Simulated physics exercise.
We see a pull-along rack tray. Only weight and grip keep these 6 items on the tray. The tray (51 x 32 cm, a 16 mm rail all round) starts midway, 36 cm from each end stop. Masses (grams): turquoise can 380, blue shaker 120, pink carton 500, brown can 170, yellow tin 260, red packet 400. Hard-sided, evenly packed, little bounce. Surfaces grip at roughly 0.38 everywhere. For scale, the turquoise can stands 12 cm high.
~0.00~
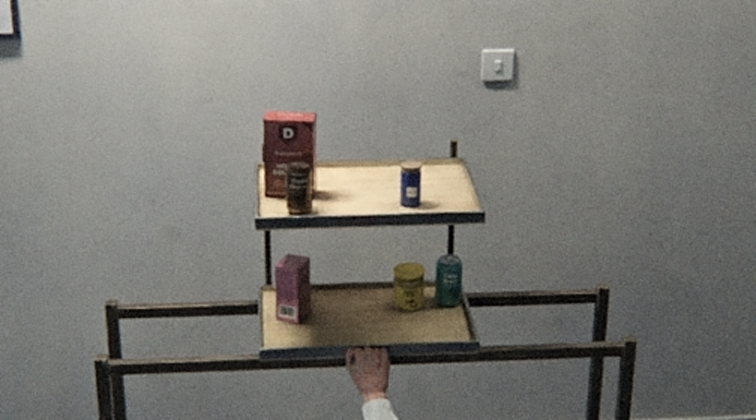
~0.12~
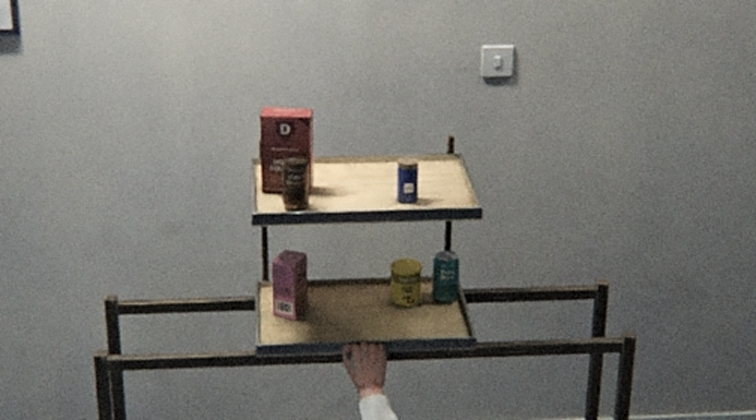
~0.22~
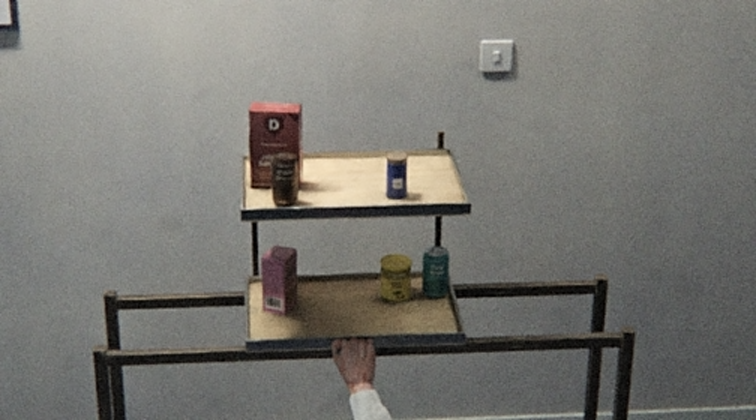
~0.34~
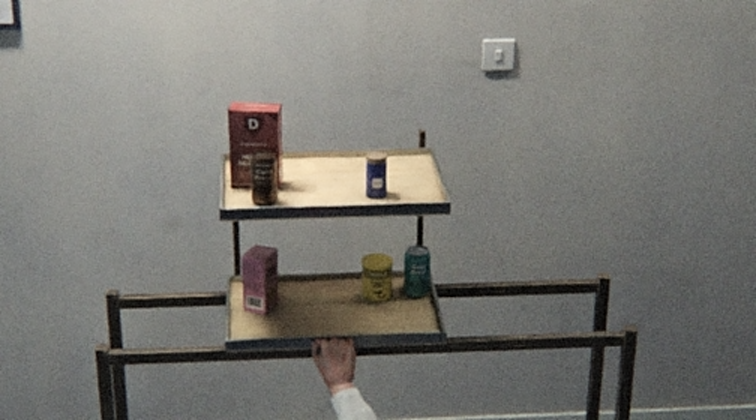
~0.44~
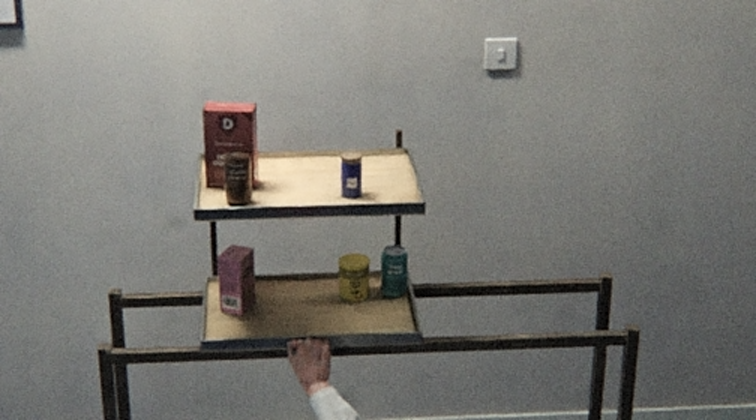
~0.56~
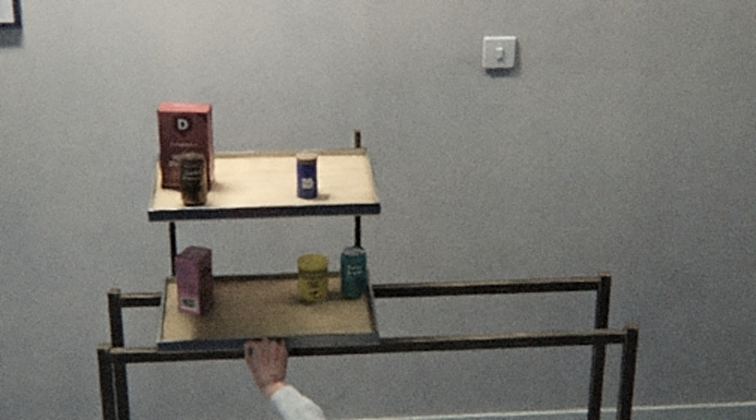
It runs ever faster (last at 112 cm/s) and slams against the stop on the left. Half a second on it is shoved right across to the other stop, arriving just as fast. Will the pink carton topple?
The pink carton falls over.
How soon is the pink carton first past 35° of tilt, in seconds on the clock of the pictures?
Near 0.8 s.
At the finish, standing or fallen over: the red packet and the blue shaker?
The red packet falls over; the blue shaker topples.
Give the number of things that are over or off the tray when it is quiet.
In all, 4.
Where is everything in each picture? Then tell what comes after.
Tray midway; pink carton (293, 289); turquoise can (449, 281), in the first frame.
Tray moved 1 cm left; brown can (296, 184); yellow tin (406, 284), in the second frame.
Tray moved 3 cm left; red packet (276, 146); turquoise can (436, 272), in the third frame.
Tray moved 8 cm left; blue shaker (376, 175); brown can (264, 179), in the fourth frame.
Tray moved 15 cm left; yellow tin (354, 279); red packet (231, 146), in the fifth frame.
Tray moved 25 cm left; pink carton (195, 281); turquoise can (353, 272), in the sixth frame.
After 1.06 s, tray moved 36 cm left; pink carton, brown can and red packet now off the tray; blue shaker on its side; yellow tin slid 15 cm.
After 1.66 s, tray moved 26 cm left; blue shaker on its side; turquoise can slid 15 cm; yellow tin slid 15 cm.
After 2.36 s, tray moved 26 cm right; blue shaker on its side; turquoise can slid 15 cm; yellow tin slid 15 cm.
At rest (3.1 s), off the tray and tipped over, pink carton and red packet; off the tray but upright, brown can; tipped over on the tray, blue shaker; the other 2 in place, give or take 5 cm.
